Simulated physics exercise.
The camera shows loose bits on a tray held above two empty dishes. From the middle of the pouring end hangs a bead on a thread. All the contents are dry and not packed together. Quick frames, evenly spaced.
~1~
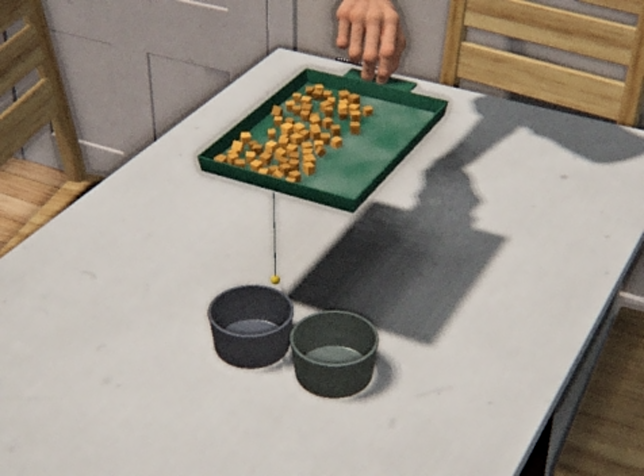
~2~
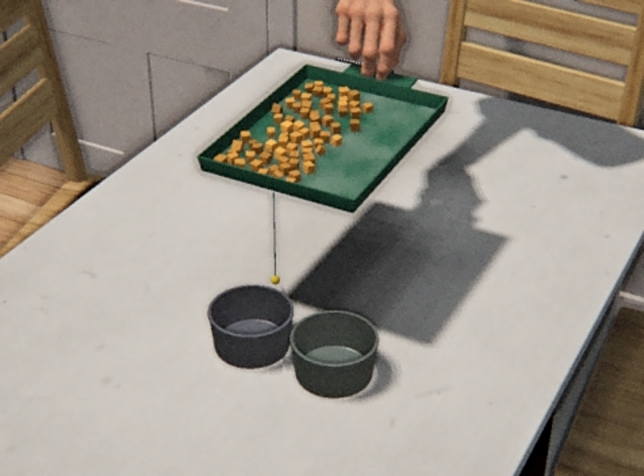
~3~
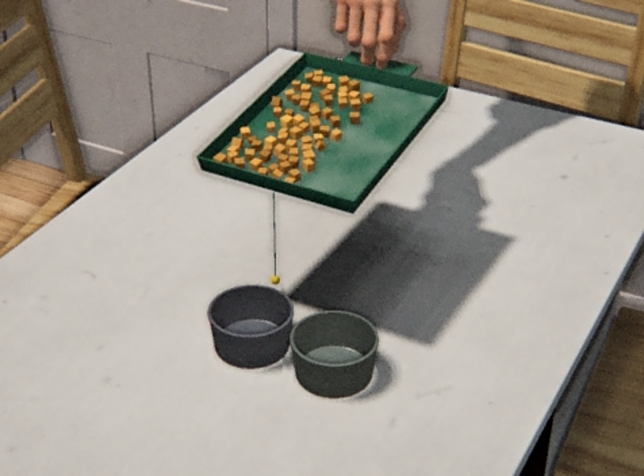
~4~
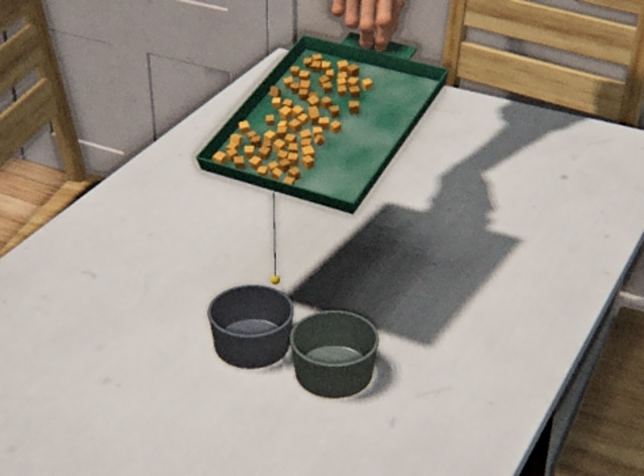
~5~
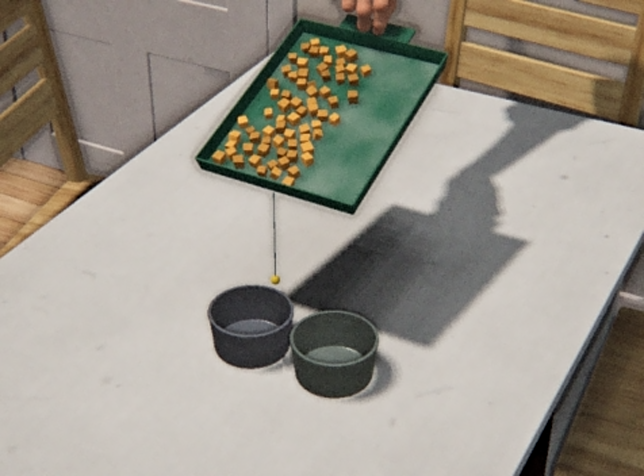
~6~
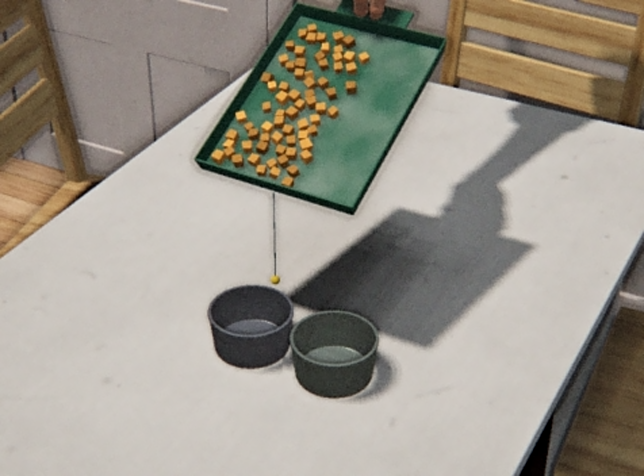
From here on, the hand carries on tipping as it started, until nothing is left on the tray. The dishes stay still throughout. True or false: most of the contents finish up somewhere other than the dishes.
False.
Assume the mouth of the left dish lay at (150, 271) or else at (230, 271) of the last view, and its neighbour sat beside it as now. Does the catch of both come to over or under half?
Try 1: Not up to half; try 2: Not up to half.
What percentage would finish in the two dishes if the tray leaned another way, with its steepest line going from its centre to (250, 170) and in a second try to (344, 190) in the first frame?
The first gives 10 %, the second 40 %.
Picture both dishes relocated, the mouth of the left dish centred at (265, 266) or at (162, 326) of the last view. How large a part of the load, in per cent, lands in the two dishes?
Trial 1 near 0 percent, trial 2 near 20 percent.
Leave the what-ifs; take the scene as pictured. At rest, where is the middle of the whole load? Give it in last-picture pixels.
At about (254, 345).
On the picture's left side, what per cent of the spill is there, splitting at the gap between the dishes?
Near 90 per cent.
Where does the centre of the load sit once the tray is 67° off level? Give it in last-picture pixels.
Around (262, 160).
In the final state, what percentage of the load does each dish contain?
Final share: Left dish at 40 per cent, right dish at 20 per cent.
Soon after the last picture, tray tipped steeply; all on the tray.
A little later, tray tipped past a quarter turn; about two thirds on the tray; a small part in the right dish; a stray few in the left dish; a small part outside both; a small part in the air.
Later still, tray tipped past a quarter turn; about a quarter in the right dish; about half in the left dish; about a third outside both.
At rest, tray tipped past a quarter turn; about a quarter in the right dish; about half in the left dish; about a third outside both.
